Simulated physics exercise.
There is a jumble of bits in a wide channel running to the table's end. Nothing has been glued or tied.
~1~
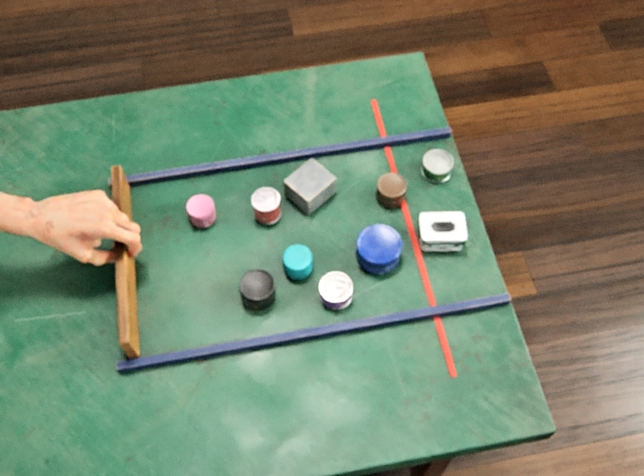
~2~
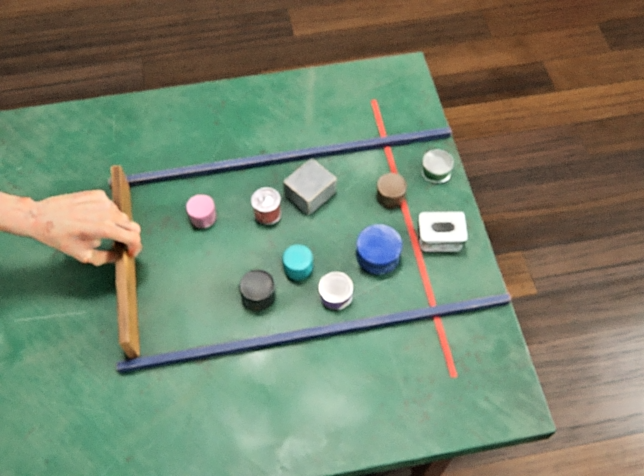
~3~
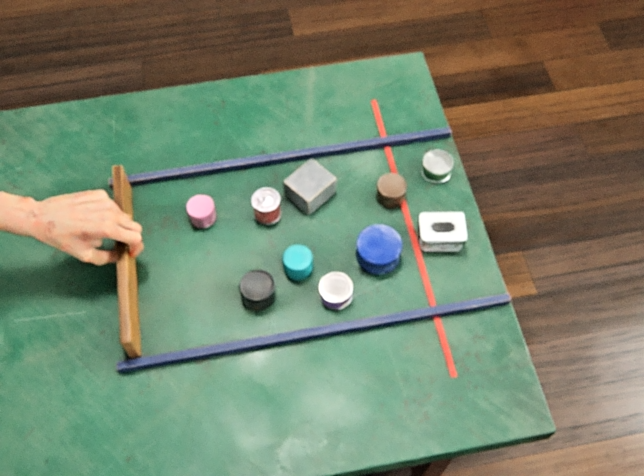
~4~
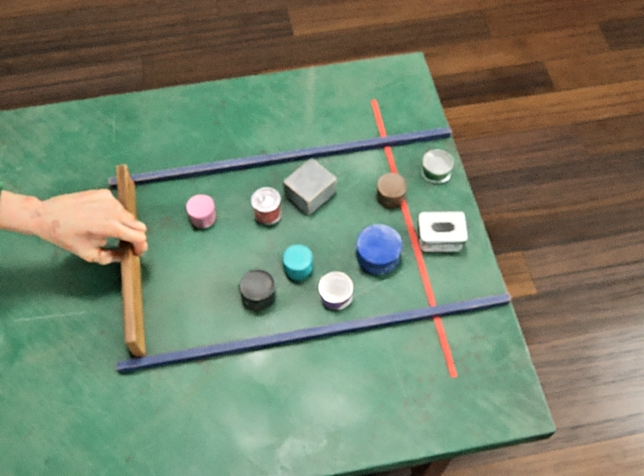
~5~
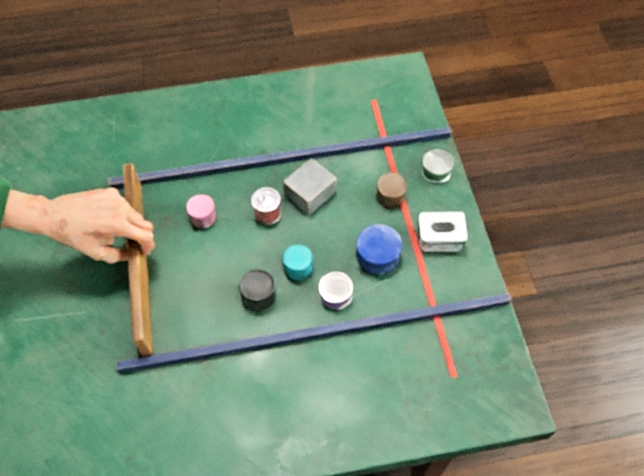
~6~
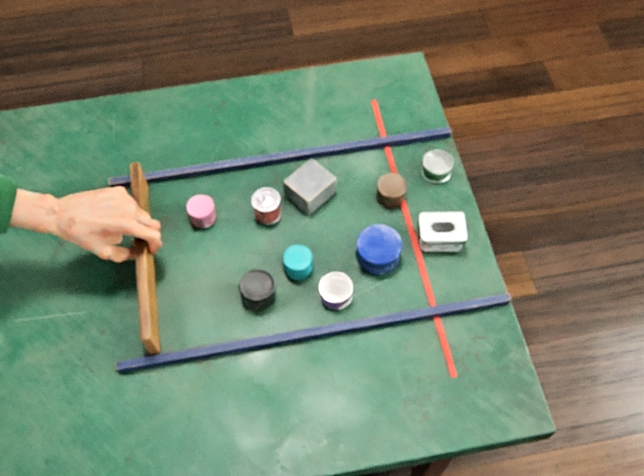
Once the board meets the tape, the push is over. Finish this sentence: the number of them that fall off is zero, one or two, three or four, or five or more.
The number of them that fall off is one or two.
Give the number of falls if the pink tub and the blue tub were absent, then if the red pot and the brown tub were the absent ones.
Tally per try: 0 / 1.
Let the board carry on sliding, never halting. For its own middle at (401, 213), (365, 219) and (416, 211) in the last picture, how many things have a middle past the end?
Past the end: 1, 0 and 1.
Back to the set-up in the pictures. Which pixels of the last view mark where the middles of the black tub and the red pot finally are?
Black tub at about (439, 258), red pot at about (420, 204).
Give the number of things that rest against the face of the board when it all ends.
6 end up touching it.
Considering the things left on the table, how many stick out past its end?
Overhanging ones - 0.
Soon after, none off yet; green tin at rest near (437, 167); white case at rest near (441, 232); brown tub at rest near (391, 191).
In the end, the number that fall off is one or two; gone, white case.
